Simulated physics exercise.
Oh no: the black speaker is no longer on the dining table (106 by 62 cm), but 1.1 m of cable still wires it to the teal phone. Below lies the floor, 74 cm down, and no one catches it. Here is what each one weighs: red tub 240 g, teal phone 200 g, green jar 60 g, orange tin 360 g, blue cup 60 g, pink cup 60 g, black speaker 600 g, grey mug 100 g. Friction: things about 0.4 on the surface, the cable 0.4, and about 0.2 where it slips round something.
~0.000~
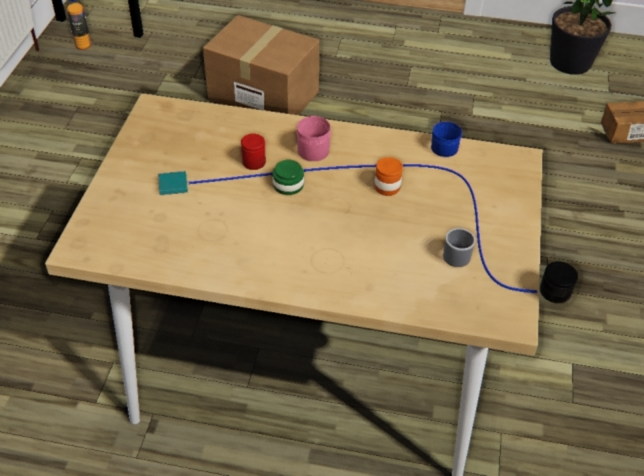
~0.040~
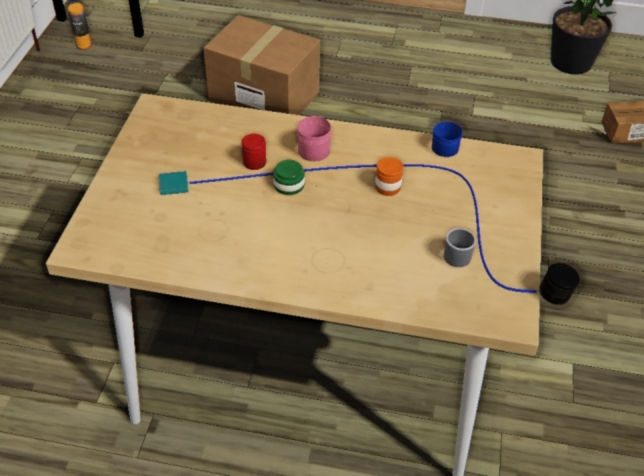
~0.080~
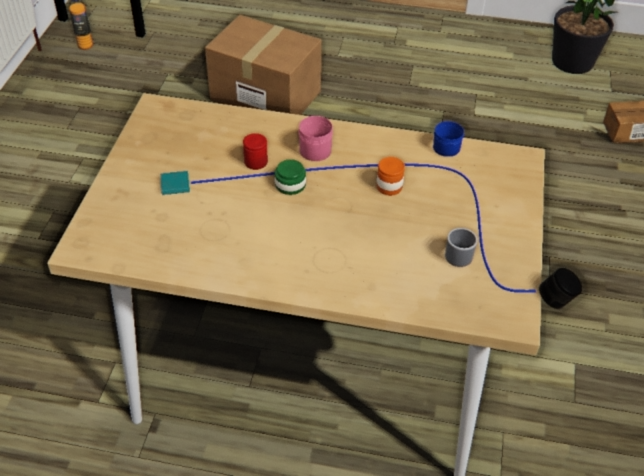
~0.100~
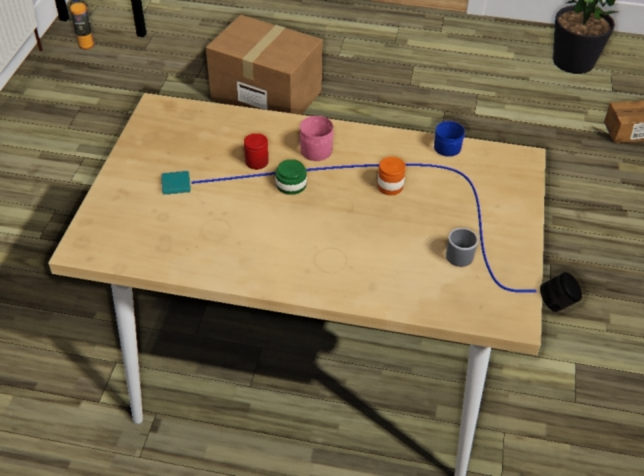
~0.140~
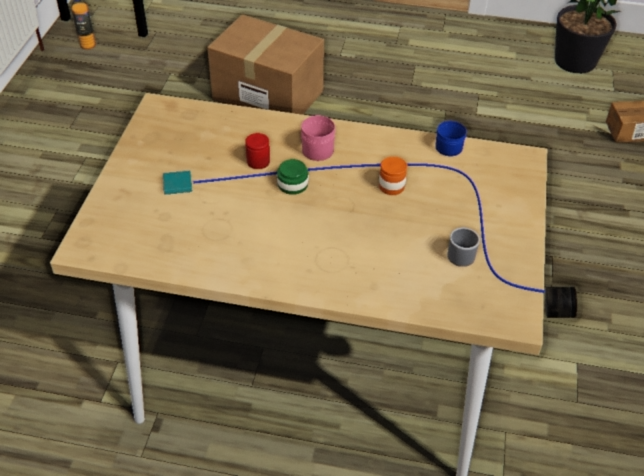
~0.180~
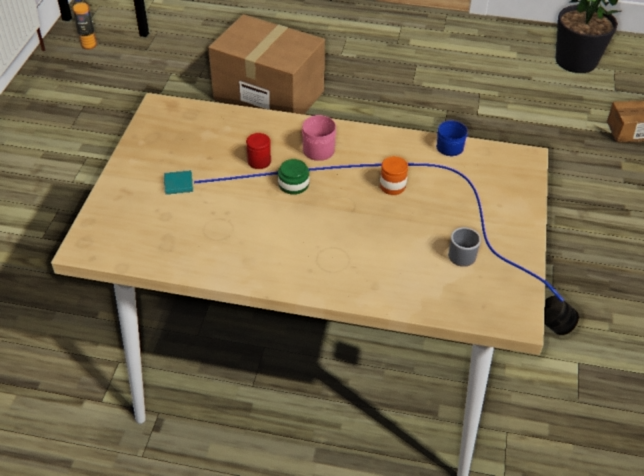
At first, a blue cable curves across a wooden table from a flat teal object, past several cups and containers, to a black cylindrical object just beyond the right edge. The black object tilts and turns onto its side, then drops slightly lower, drawing the cable's right end downward.
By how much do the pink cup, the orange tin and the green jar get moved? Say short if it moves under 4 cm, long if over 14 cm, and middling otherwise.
Pink cup: Tiny distance or none. Orange tin: Modest distance. Green jar: Modest distance.
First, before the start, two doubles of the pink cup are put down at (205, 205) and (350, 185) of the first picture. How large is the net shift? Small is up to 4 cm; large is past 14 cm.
In order they come out low and mid-range.
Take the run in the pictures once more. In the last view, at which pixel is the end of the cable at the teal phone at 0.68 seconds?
In the last view it is close to (404, 186).
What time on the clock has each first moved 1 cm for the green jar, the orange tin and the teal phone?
Clock readings - green jar 0.30 s, orange tin 0.32 s, teal phone 0.28 s.
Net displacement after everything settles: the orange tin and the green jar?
The orange tin moved about 6 cm and the green jar about 6 cm.
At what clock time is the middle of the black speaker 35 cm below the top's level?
Answer: 0.36 s on the clock.
By 0.4 s, the cable's tail end at (282, 181); green jar 6 cm off its start, orange tin 5 cm off its start, teal phone 21 cm off its start.
By 0.7 s, the cable's tail end at (404, 186); green jar 6 cm off its start, orange tin 6 cm off its start, teal phone 50 cm off its start.
By 0.9 s, the cable's tail end at (439, 184); green jar 6 cm off its start at (295, 186), orange tin 6 cm off its start at (393, 183), teal phone 59 cm off its start at (426, 176).
By 1.2 s, the cable's tail end at (439, 184); green jar 6 cm off its start, orange tin 6 cm off its start, teal phone 59 cm off its start.
By 2.4 s, the cable's tail end at (439, 184); green jar 6 cm off its start at (295, 186), orange tin 6 cm off its start at (393, 183), pink cup 0 cm off its start at (319, 126), teal phone 59 cm off its start at (426, 176).
